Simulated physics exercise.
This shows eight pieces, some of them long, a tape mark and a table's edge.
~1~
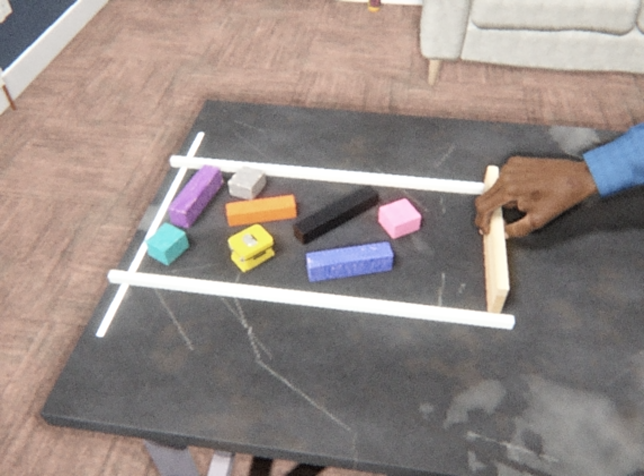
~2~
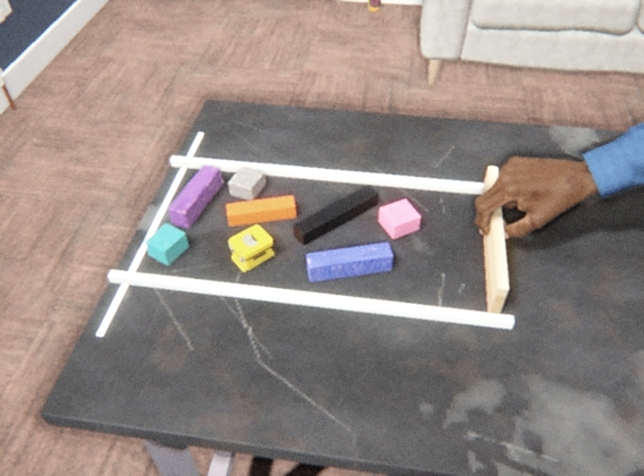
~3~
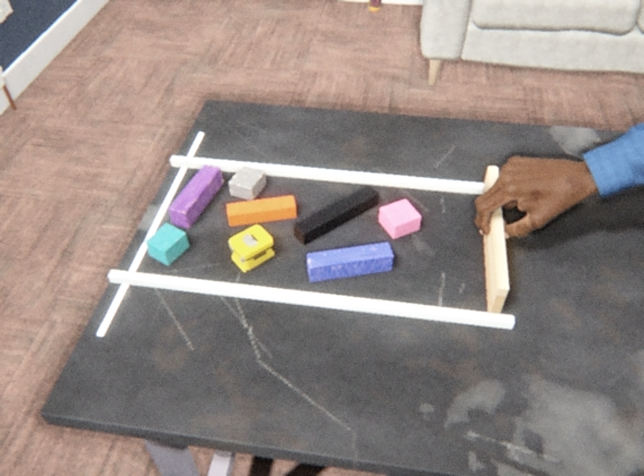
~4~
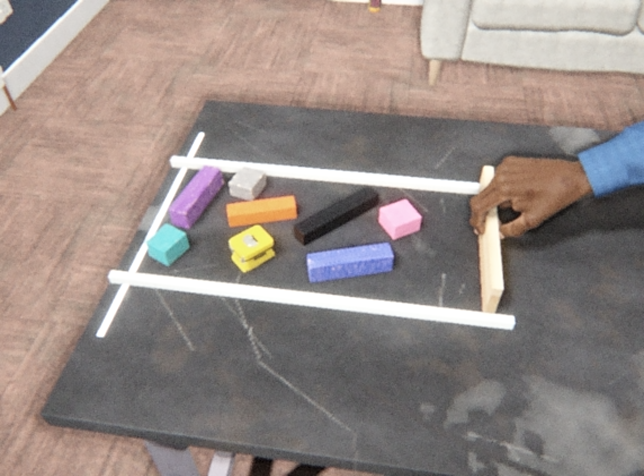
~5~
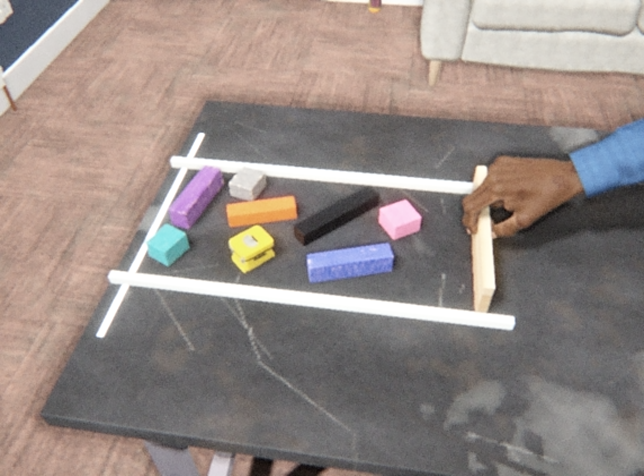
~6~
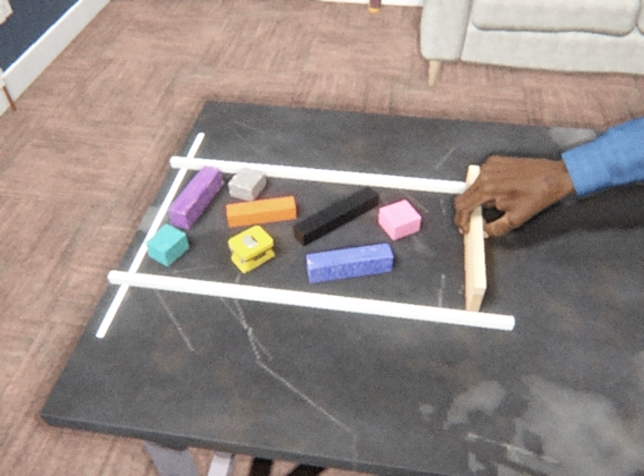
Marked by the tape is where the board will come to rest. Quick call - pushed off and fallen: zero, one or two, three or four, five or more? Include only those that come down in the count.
Call: Five or more.
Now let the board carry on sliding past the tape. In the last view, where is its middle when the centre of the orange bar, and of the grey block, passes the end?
Orange bar: (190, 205); grey block: (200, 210).
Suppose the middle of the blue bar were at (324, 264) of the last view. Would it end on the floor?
Lab note: Started there, it ends up below.
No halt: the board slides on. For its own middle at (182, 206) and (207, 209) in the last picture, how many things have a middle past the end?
Place by place, 4 and 1.
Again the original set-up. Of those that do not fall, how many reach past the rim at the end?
Overhanging: 1.
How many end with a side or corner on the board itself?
Well, it touches 1.
Soon after, none off yet; turquoise block at rest near (167, 245); purple bar at rest near (197, 196); grey block at rest near (248, 184).
After that, none off yet; turquoise block at rest near (167, 245); purple bar at rest near (197, 196); grey block displaced a little near (238, 180).
And then, one off so far; turquoise block displaced about its own width near (127, 242); purple bar on its side near (132, 222); grey block displaced well along near (167, 173).
In the end, the number that fall off is five or more; gone, blue bar, black stick, yellow case, orange bar, grey block, purple bar and turquoise block.
